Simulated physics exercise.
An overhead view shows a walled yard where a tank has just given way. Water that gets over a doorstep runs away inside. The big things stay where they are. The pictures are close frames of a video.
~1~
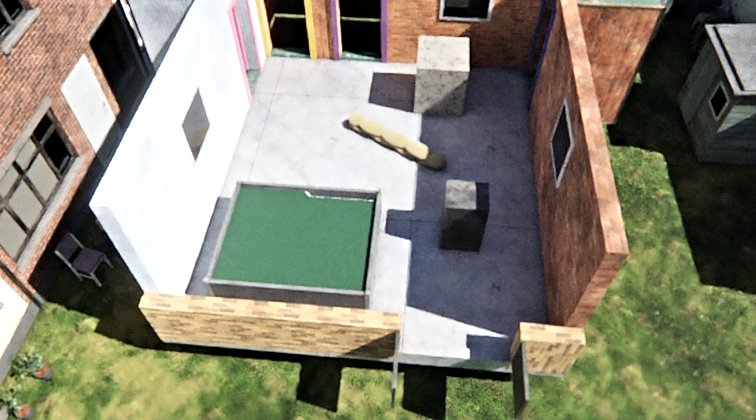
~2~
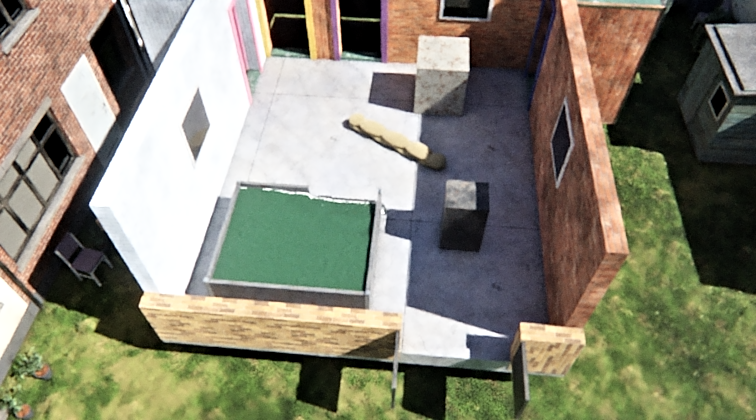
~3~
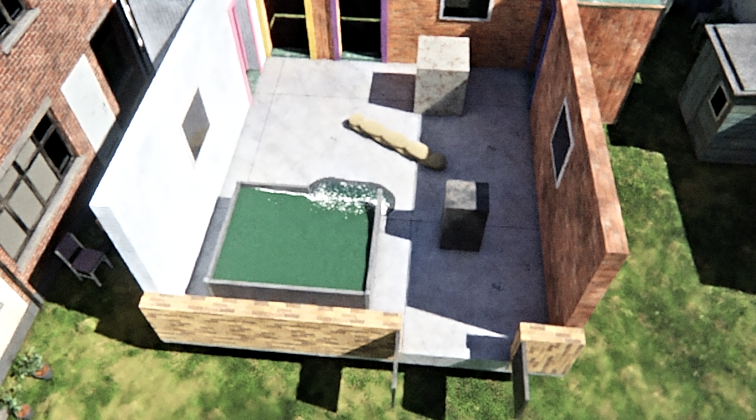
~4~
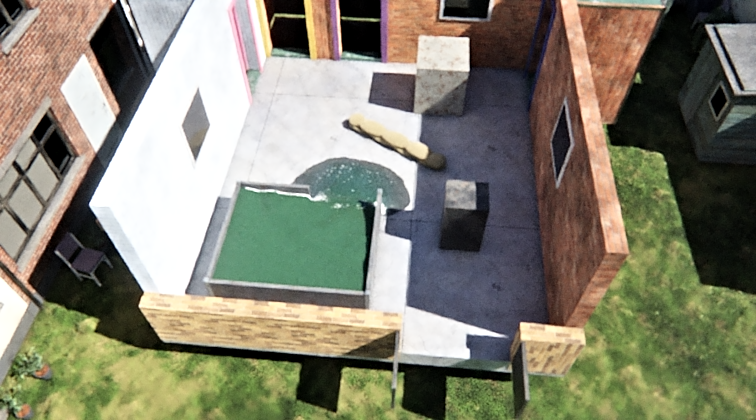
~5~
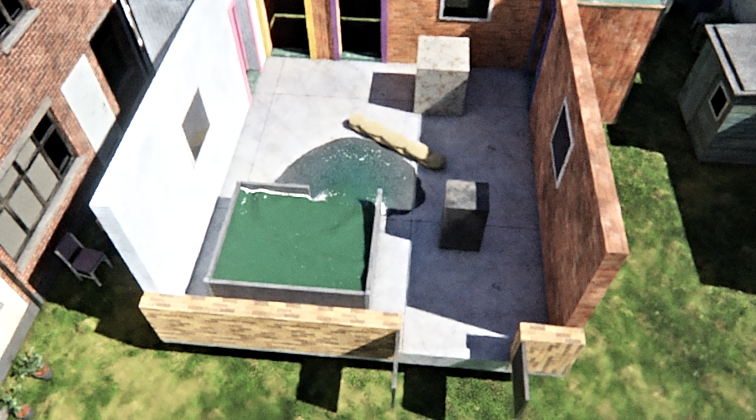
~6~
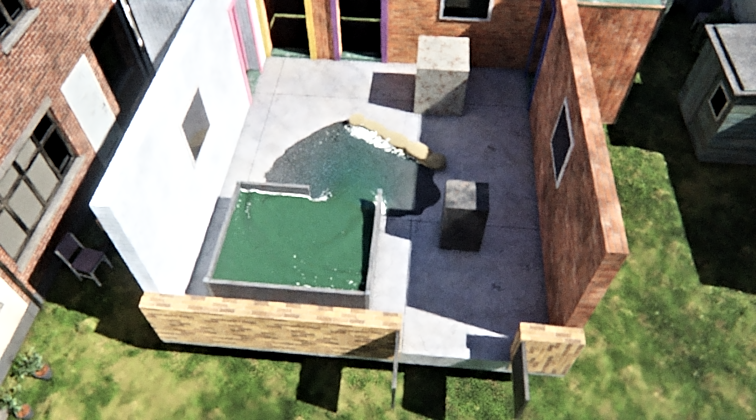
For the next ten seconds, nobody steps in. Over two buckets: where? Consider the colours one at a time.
In the end the pink door will be over the cap; the purple door will be at or under the cap; the yellow door will be over the cap; the blue door will be at or under the cap.
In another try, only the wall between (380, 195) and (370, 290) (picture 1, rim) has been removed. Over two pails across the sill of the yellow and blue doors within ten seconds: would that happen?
My reading: The yellow one takes less, the blue one stays under.
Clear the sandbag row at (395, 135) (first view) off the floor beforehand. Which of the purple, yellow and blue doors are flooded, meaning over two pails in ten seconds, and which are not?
One by one: The purple door takes more, the yellow door goes over, the blue door takes less.
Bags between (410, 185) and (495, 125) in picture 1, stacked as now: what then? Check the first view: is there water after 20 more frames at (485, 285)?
At that place: Spared.
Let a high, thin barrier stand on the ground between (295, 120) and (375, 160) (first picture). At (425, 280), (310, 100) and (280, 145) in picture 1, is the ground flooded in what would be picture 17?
Point by point: First not reached, second not reached, third submerged.
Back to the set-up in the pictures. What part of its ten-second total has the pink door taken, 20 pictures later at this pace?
It works out at roughly 30 percent of the ten-second total.
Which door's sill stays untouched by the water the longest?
My answer: The blue one.
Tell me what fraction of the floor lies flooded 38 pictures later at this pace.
About 85 per cent.
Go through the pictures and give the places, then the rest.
The first picture shows the water tank at (299, 237) is whole and still.
In the second picture, water pours out on the water tank's far side and has run to a hidden place.
In the third picture, water pours out on the water tank's far side and has run to (386, 194).
In the fourth picture, water pours out on the water tank's far side and has run to (341, 161).
In the fifth picture, the front is at (351, 140), out from the gap on the water tank's far side.
In the sixth picture, the front is at (342, 124), out from the gap on the water tank's far side.
A moment on, water covers 25 % of the floor; the pink door not reached, the purple door not reached, the yellow door not reached, the blue door not reached.
Next, water covers 45 % of the floor; the pink door wet at the sill, nothing in, the purple door not reached, the yellow door wet at the sill, nothing in, the blue door not reached.
Then, water covers 55 % of the floor; the pink door over two buckets in, the purple door wet at the sill, nothing in, the yellow door over two buckets in, the blue door not reached.
Later, water covers 85 % of the floor; the pink door far over two buckets in, the purple door wet at the sill, nothing in, the yellow door far over two buckets in, the blue door wet at the sill, nothing in.
In the end, water covers 95 % of the floor; the pink door far over two buckets in, the purple door wet at the sill, nothing in, the yellow door far over two buckets in, the blue door wet at the sill, nothing in.
